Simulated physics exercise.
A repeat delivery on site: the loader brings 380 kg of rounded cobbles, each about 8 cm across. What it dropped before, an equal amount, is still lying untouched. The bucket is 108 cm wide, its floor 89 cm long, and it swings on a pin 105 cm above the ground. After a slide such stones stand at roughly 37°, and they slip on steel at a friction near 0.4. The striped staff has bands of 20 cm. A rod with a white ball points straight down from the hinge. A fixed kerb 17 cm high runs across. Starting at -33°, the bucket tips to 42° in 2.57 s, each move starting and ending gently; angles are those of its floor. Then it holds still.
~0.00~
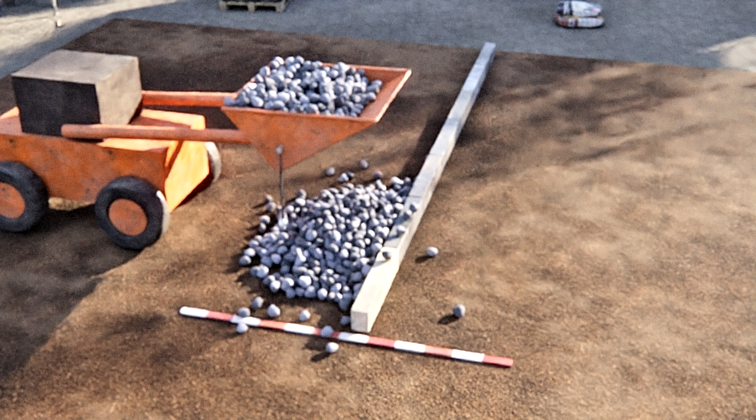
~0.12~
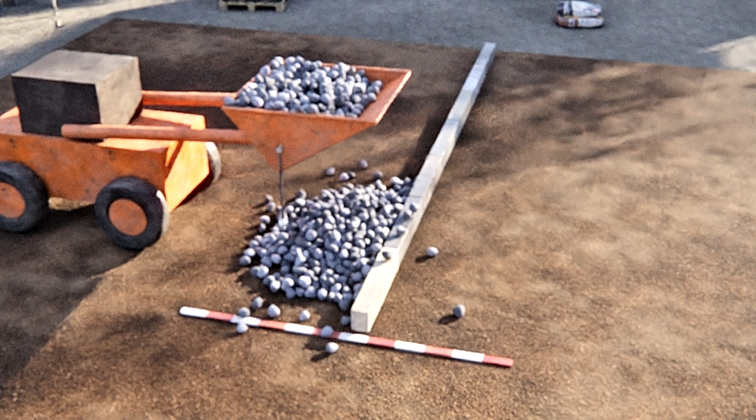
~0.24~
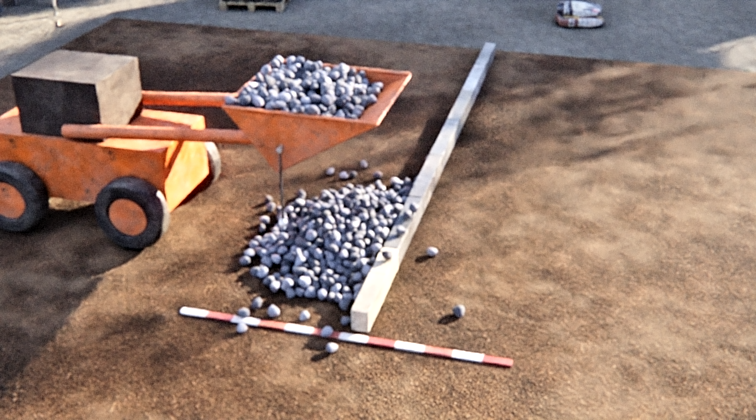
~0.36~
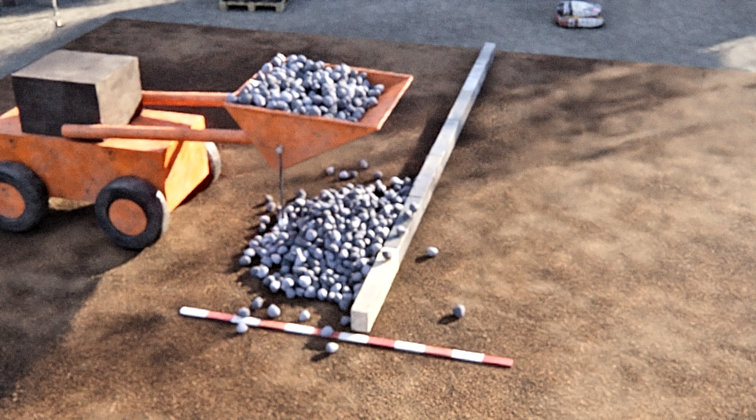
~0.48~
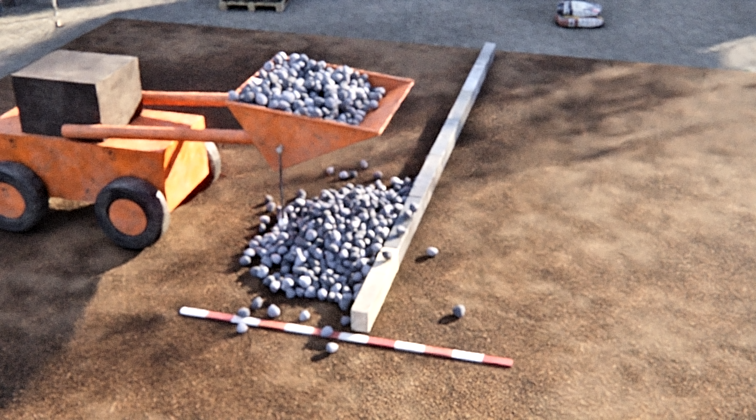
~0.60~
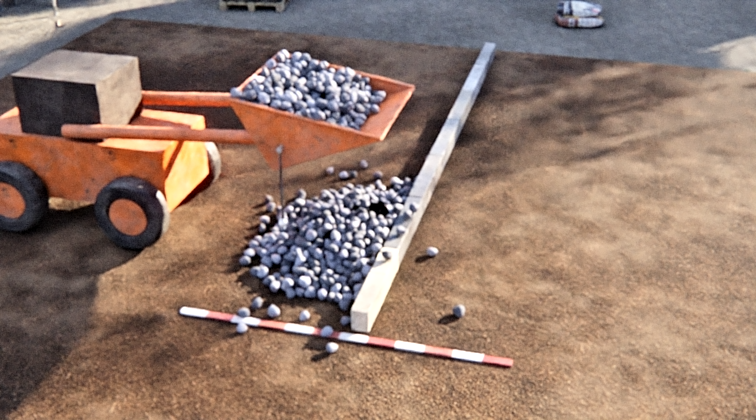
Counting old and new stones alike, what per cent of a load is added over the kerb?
Roughly 64 per cent of a load more.
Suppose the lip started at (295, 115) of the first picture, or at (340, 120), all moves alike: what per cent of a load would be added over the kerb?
About 0 and 25 per cent.
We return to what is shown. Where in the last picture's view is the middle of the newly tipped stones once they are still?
Their middle is at about (422, 243).
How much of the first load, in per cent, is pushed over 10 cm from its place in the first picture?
Roughly 0 per cent of them.
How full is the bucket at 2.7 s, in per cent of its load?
It holds some 5 per cent.
After 1.9 s the floor is at 30°; in per cent of one load, 85 in the bucket, 114 on this side of the kerb, 2 over the kerb; the foremost stones are at (426, 241).
After 2.7 s the floor is at 42°; in per cent of one load, 5 in the bucket, 142 on this side of the kerb, 54 over the kerb; the foremost stones are at (539, 265).
After 3.0 s the floor is at 42°; in per cent of one load, 0 in the bucket, 137 on this side of the kerb, 63 over the kerb; the foremost stones are at (582, 271).
After 5.5 s the floor is at 42°; in per cent of one load, 0 in the bucket, 136 on this side of the kerb, 65 over the kerb; the foremost stones are at (613, 292). Net gain over the kerb, 64.
